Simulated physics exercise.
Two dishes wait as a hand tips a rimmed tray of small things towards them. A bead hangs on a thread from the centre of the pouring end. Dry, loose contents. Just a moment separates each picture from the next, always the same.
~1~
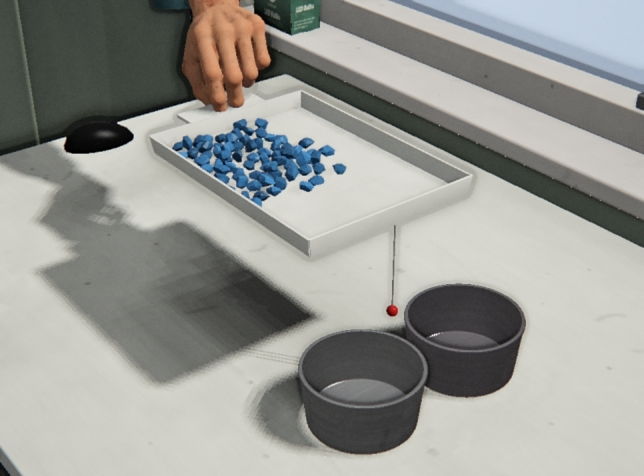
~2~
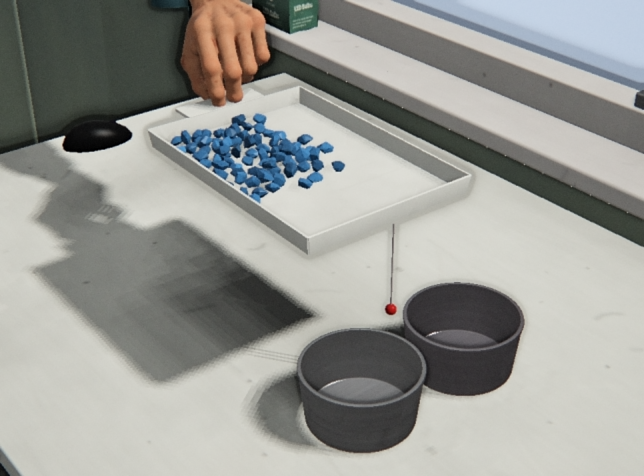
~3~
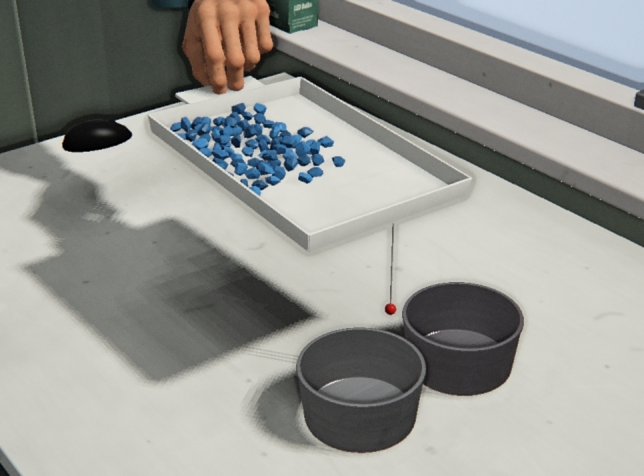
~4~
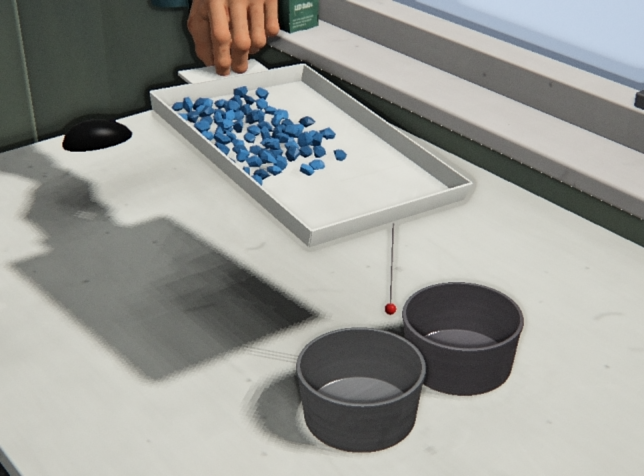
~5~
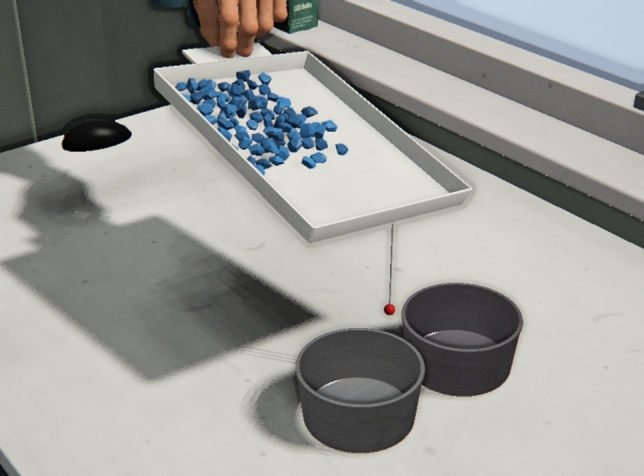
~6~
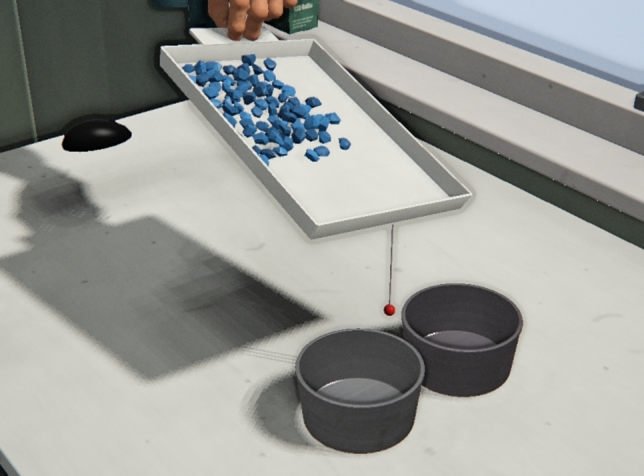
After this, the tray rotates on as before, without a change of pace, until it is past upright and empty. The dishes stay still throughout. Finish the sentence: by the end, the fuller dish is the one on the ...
... right.
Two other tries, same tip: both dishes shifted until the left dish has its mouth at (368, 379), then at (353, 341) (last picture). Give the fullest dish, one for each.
The dish to the right at the first, the dish to the right at the second.
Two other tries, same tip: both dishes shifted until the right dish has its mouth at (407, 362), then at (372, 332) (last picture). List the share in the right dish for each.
0, then 0 %.
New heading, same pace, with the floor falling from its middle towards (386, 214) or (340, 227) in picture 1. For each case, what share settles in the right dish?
Lab note: Try one about 30 %, try two about 0 %.
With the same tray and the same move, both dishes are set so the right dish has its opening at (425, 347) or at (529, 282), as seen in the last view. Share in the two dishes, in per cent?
First placement near 10 percent, second near 60 percent.
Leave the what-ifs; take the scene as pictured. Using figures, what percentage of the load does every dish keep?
The share is 0 per cent in the left dish and 80 per cent in the right dish.
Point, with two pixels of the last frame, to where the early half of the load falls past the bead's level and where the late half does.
(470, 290), then (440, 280).
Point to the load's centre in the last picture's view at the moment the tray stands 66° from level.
Somewhere around pixel (432, 194) in the last picture.
Soon, tray tipped steeply; most on the tray; a small part in the air.
A while on, tray tipped past a quarter turn; about a third on the tray; about half in the right dish; a small part outside both; a small part in the air.
Towards the end, tray tipped past a quarter turn; most in the right dish; about a quarter outside both.
Finally, tray tipped past a quarter turn; none in the left dish; most in the right dish; about a quarter outside both.
